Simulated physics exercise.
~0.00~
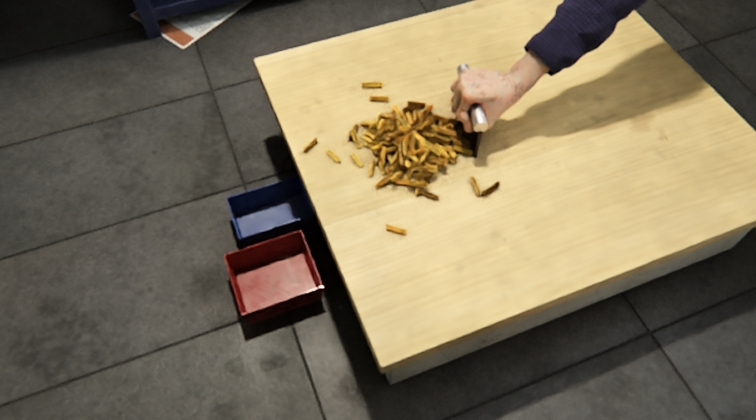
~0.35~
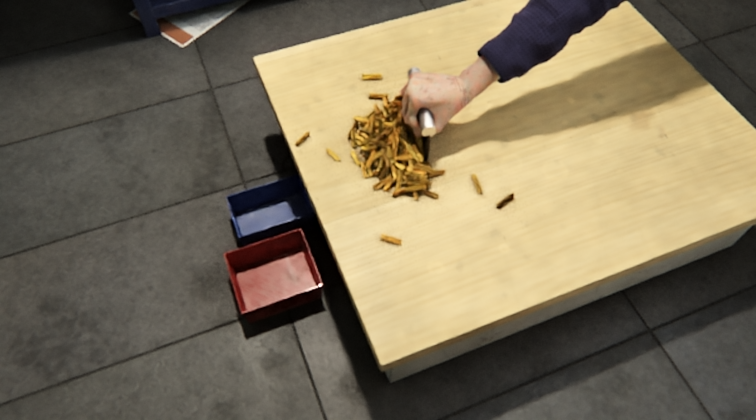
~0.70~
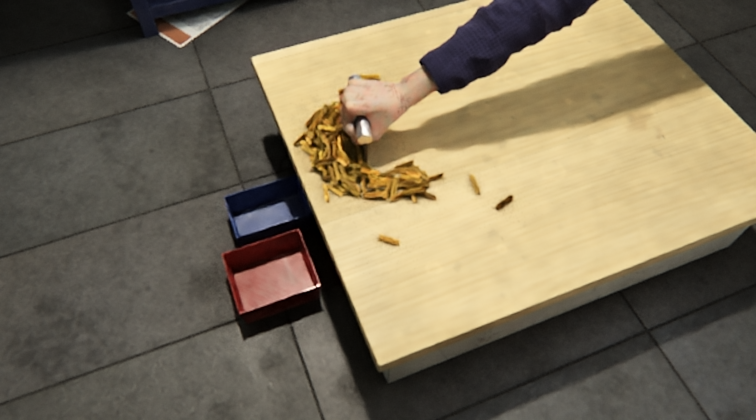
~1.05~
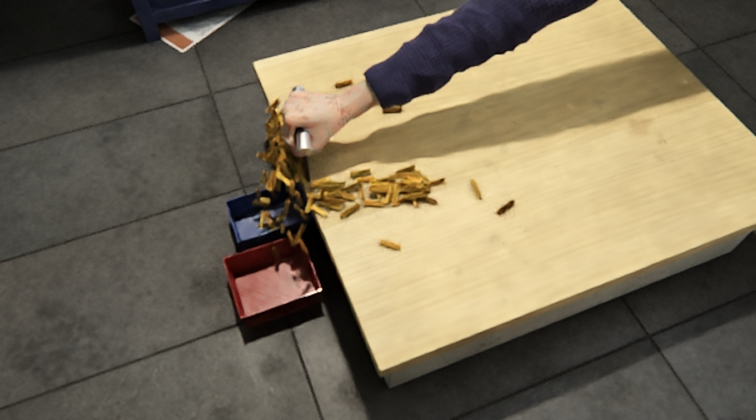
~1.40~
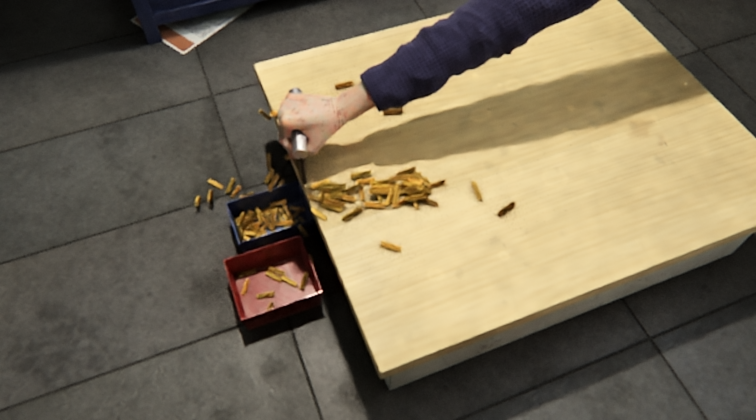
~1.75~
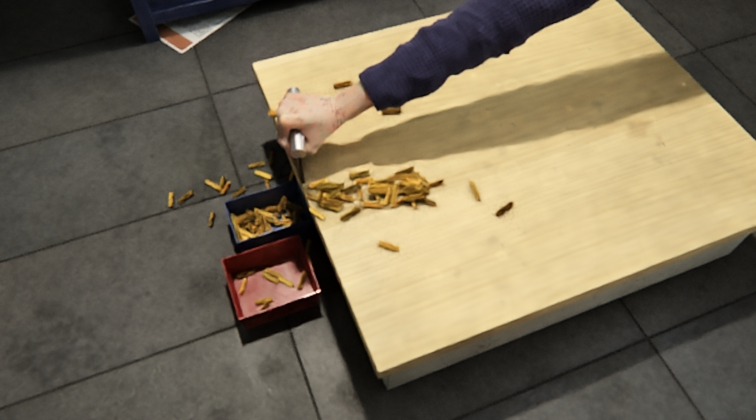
On a grey tiled floor, seen from above at a slant, stands a low, pale wooden platform with a blue tin and a red tin beside its left edge, the red one nearer. A hand in a dark blue sleeve grips a scraper behind a heap of golden-brown dry pasta pieces. It pushes left, spreading the heap and leaving some behind. At the edge the scraper stops, and many pieces tumble over. Most of those land in the blue tin, a few in the red, and others scatter on the floor, while a large share stays on the platform.
